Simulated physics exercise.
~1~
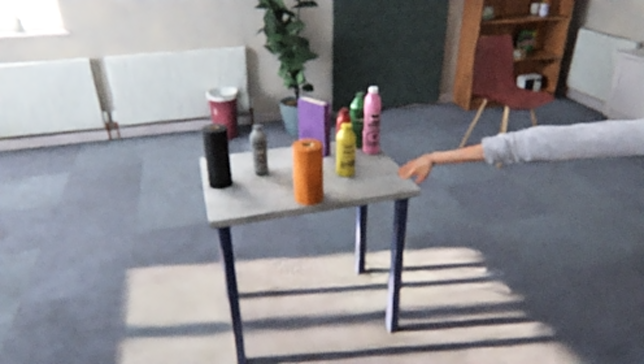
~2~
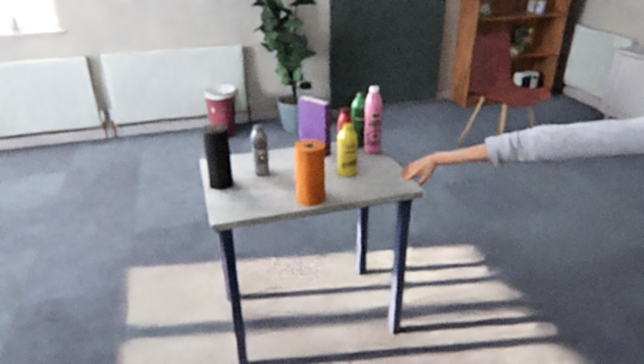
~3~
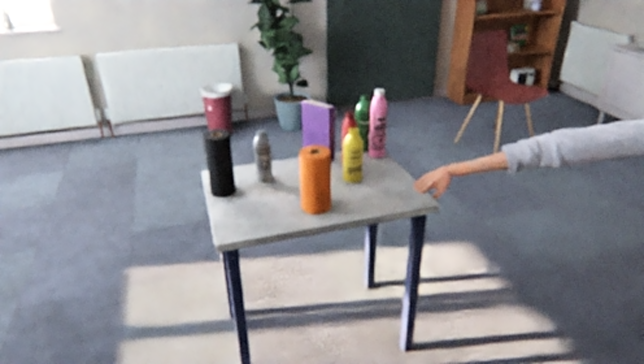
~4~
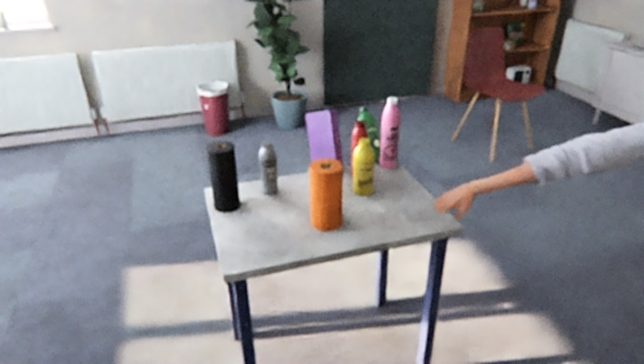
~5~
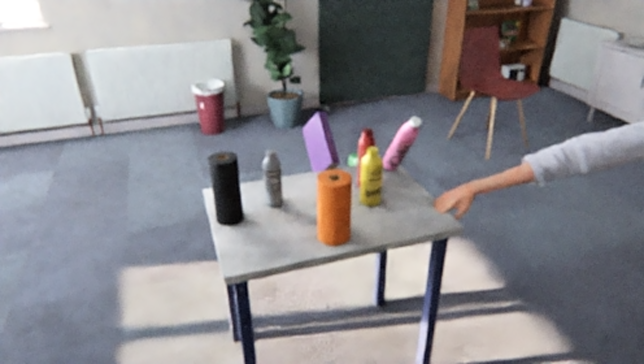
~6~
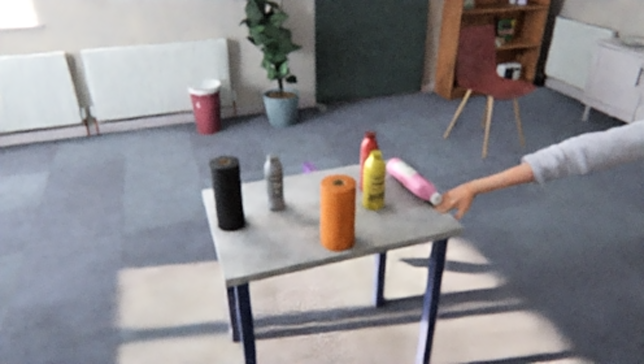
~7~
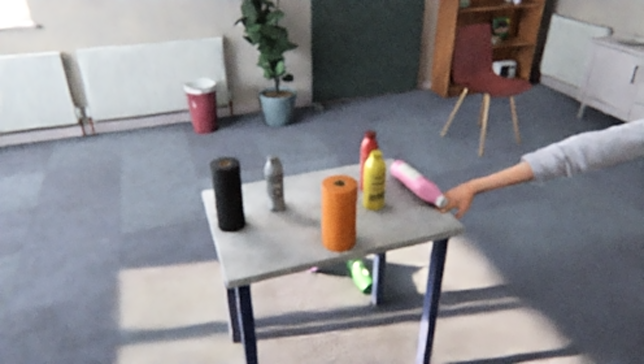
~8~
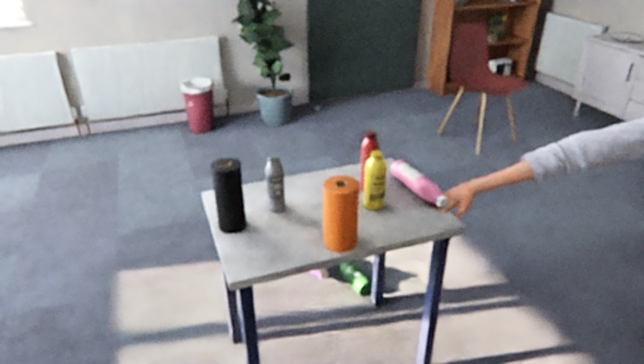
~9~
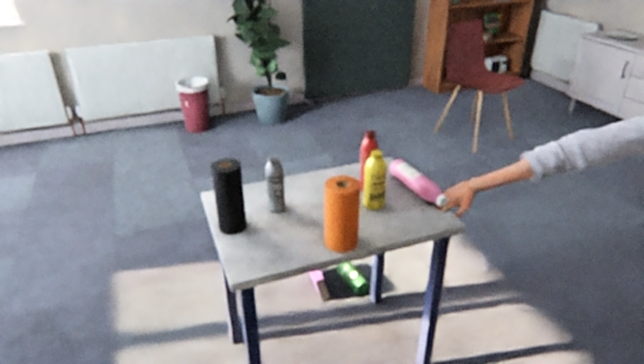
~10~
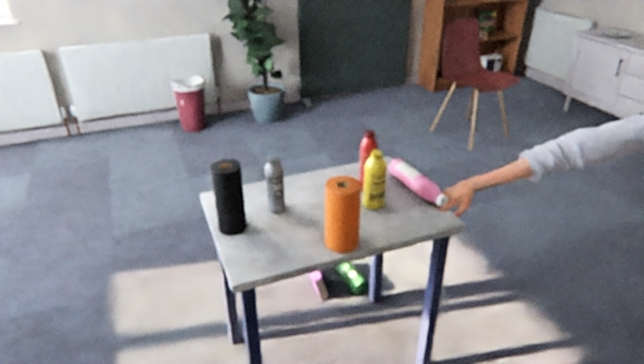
A small grey table with dark legs, seen from slightly above in a sunlit, blue-carpeted room, is shoved towards the viewer by an arm reaching in from the right, then stops. On it stand a black roll at left, a grey bottle, an orange roll in front, and yellow, red, green and pink bottles beside a purple book. As it stops, the green bottle and purple book tip and drop off the table. The pink bottle topples onto its side near the hand. The other five stay upright, while the green bottle and book lie on the floor beneath.
